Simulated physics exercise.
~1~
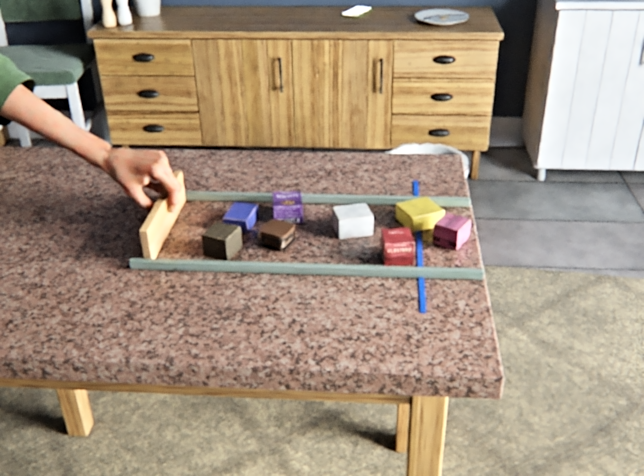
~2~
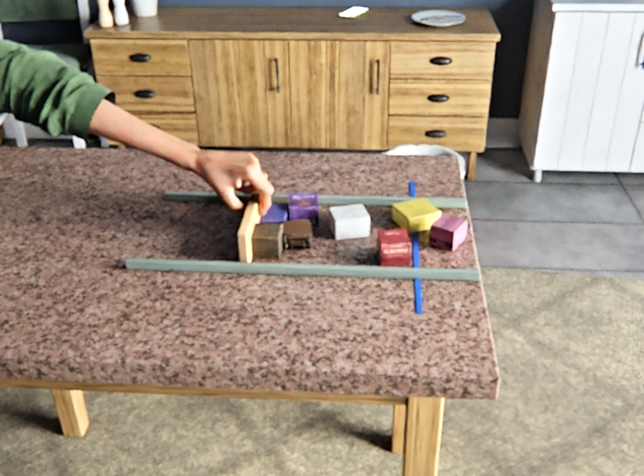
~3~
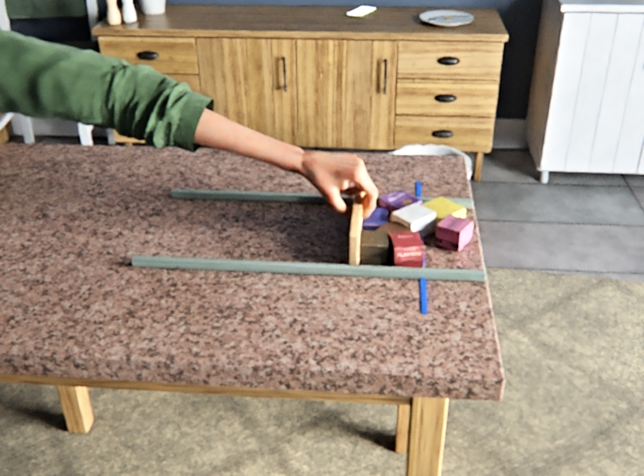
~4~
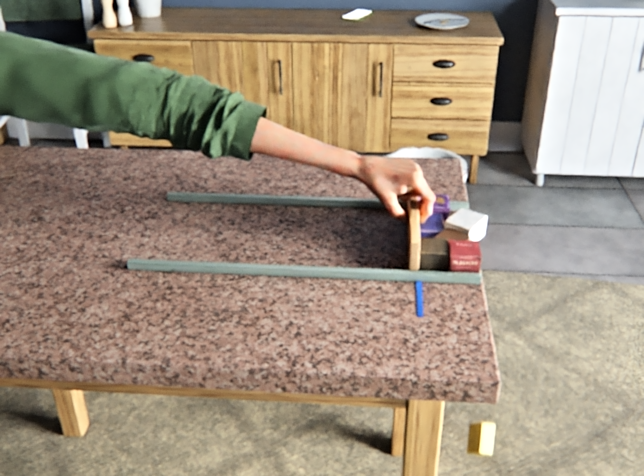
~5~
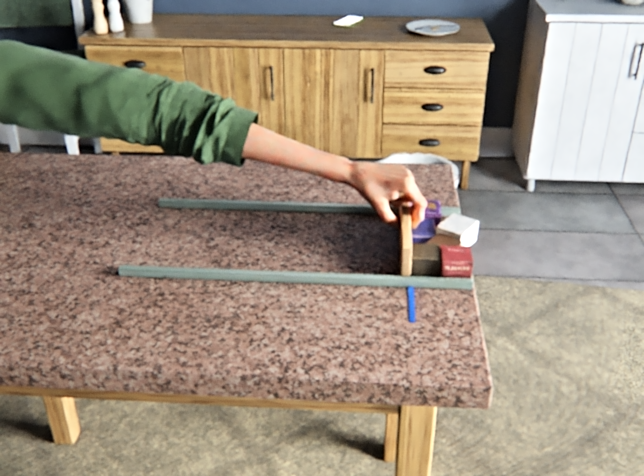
The clip opens on a speckled stone tabletop where a hand holds an upright wooden board at the left of a scatter of small coloured blocks, between two grey-green rails. The hand pushes the board right, and it meets the black and blue blocks and carries them along. The blocks bunch together and crowd toward the table's right edge, past a strip of blue tape. The yellow block drops off the edge, tumbling toward the floor, and the pink box is gone from the tabletop too. The board stops near the edge, with the white, red, black, blue and purple pieces still packed against it.
